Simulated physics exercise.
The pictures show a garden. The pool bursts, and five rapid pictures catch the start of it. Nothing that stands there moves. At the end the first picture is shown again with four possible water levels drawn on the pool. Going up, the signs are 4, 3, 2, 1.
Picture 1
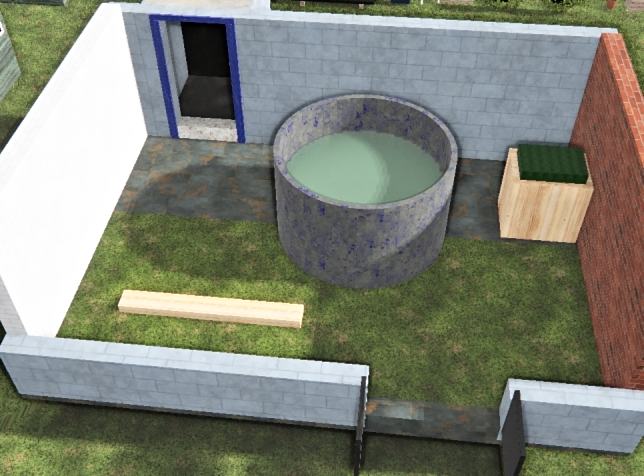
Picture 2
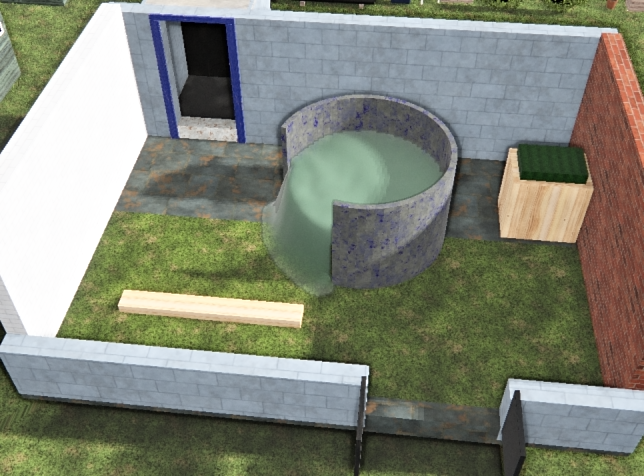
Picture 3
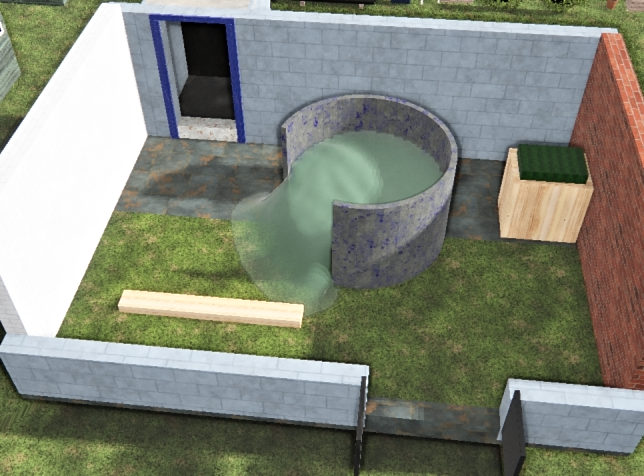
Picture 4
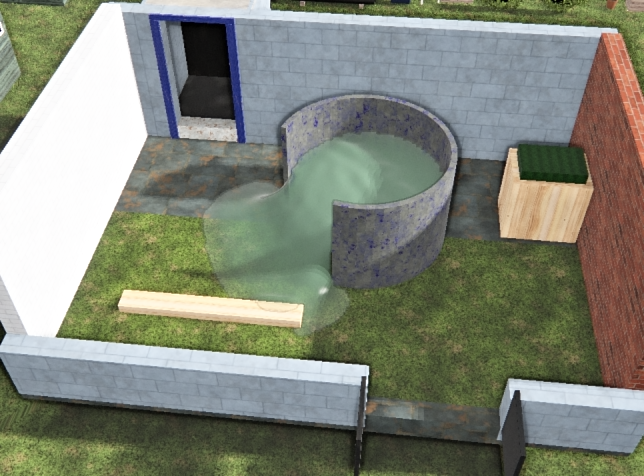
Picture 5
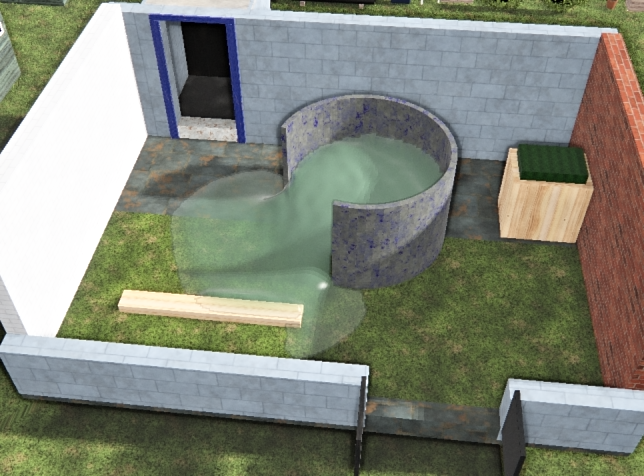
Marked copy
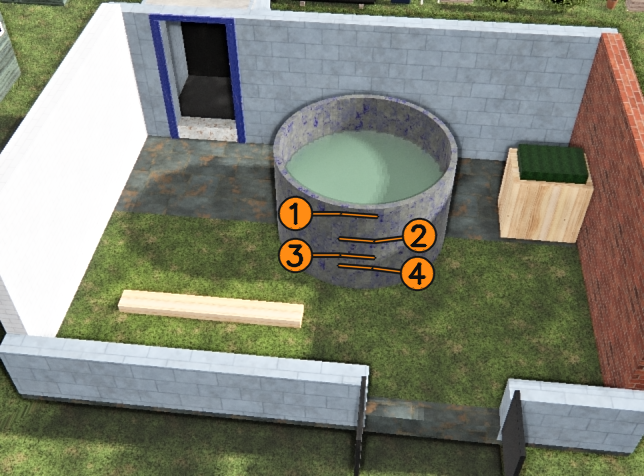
Green water pouring from a round stone pool as its front left side disappears, spreading across the walled garden's paving and grass.
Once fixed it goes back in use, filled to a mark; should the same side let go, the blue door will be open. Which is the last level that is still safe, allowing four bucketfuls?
The answer is level 2.
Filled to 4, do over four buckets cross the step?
No, that is safe.
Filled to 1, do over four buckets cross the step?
Yes, that goes wrong.
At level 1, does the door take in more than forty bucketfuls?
No, less.
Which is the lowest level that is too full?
It is 1.
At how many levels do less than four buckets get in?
Three of the four.
On the marked copy, 1 at (358, 215); 2 at (357, 240); 3 at (356, 256); 4 at (356, 266); from the bottom up 4, 3, 2, 1.
If 1 is chosen, about 13 bucketfuls get in.
If 2 is chosen, a bucket or two gets in.
If 3 is chosen, nothing gets over.
If 4 is chosen, nothing gets over.
